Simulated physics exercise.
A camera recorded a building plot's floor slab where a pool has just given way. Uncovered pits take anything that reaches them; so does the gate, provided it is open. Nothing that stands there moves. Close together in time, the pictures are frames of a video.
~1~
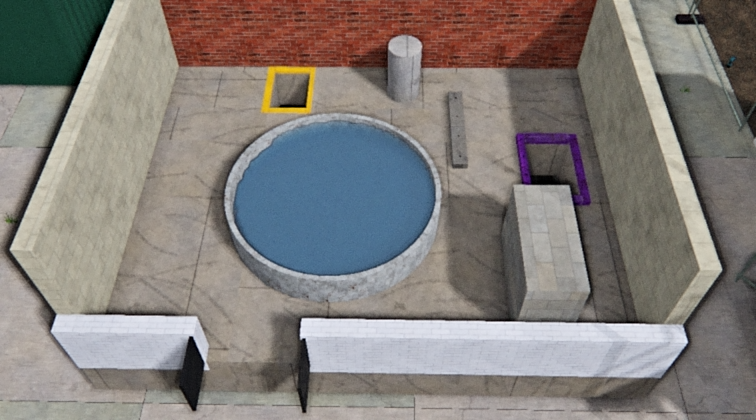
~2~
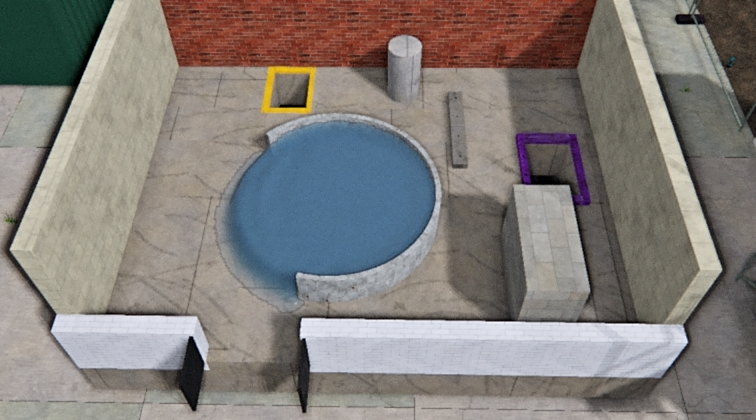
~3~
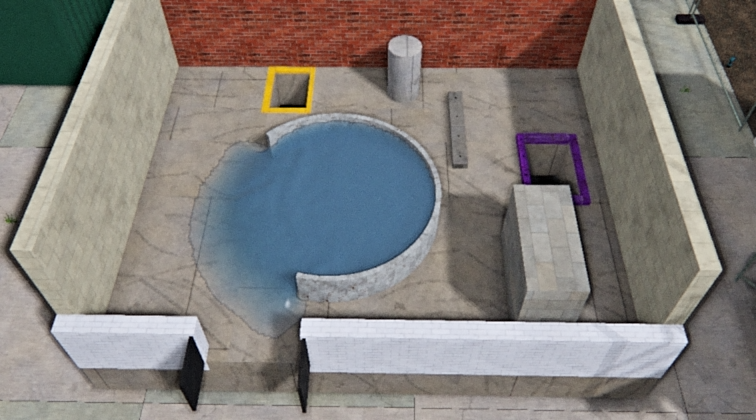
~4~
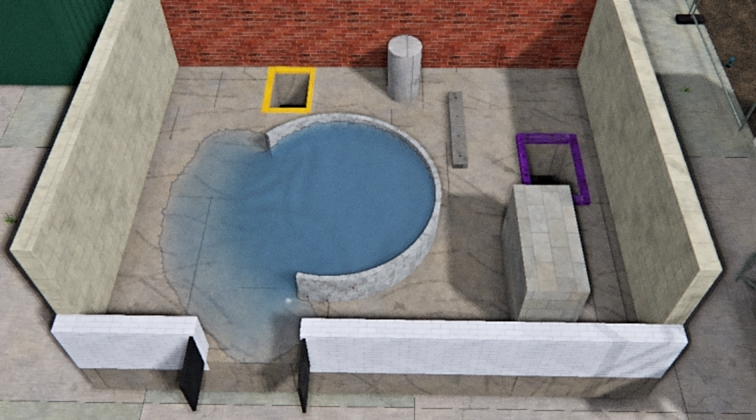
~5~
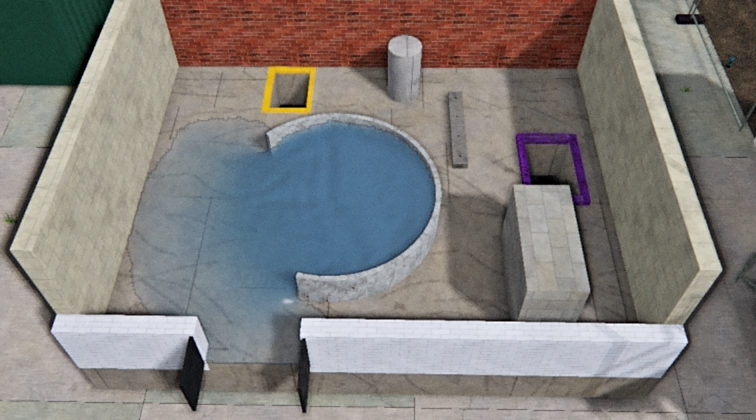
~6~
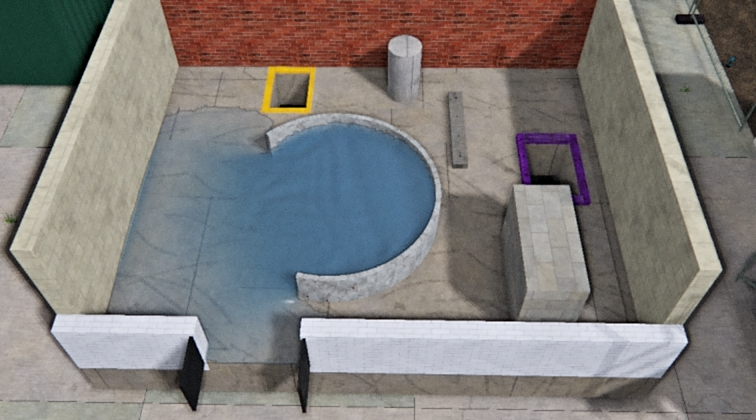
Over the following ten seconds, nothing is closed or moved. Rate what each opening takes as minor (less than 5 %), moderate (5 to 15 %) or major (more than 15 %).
The gate - major, the purple pit - minor, the yellow pit - major.
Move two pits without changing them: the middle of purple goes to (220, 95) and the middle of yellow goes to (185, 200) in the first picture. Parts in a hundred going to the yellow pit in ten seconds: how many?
Result - yellow pit: 55 %.
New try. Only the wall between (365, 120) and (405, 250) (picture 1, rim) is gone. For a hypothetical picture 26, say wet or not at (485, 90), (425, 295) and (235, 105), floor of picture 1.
So the first one is drenched, the next drenched, and the last left untouched.
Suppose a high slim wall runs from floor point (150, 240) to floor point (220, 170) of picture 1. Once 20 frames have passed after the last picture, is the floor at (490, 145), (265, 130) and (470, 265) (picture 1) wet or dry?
First spared, second submerged, third spared.
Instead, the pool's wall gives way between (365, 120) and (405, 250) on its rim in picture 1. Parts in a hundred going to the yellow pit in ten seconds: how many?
The yellow pit gets 14 per cent.
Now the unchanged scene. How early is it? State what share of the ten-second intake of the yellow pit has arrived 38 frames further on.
That share would be near 55 %.
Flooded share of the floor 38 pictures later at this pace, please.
Around 55 percent of it.
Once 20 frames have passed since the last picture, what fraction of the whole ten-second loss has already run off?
Share gone by then: About 20 %.
A moment on, water covers 30 % of the floor; the gate 3 %, the purple pit 0 %, the yellow pit 0 %.
Next, water covers 30 % of the floor; the gate 4 %, the purple pit 0 %, the yellow pit 0 %.
Then, water covers 40 % of the floor; the gate 7 %, the purple pit 0 %, the yellow pit 2 %.
Later, water covers 55 % of the floor; the gate 15 %, the purple pit 0 %, the yellow pit 15 %.
In the end, water covers 75 % of the floor; the gate 20 %, the purple pit 0 %, the yellow pit 27 %.
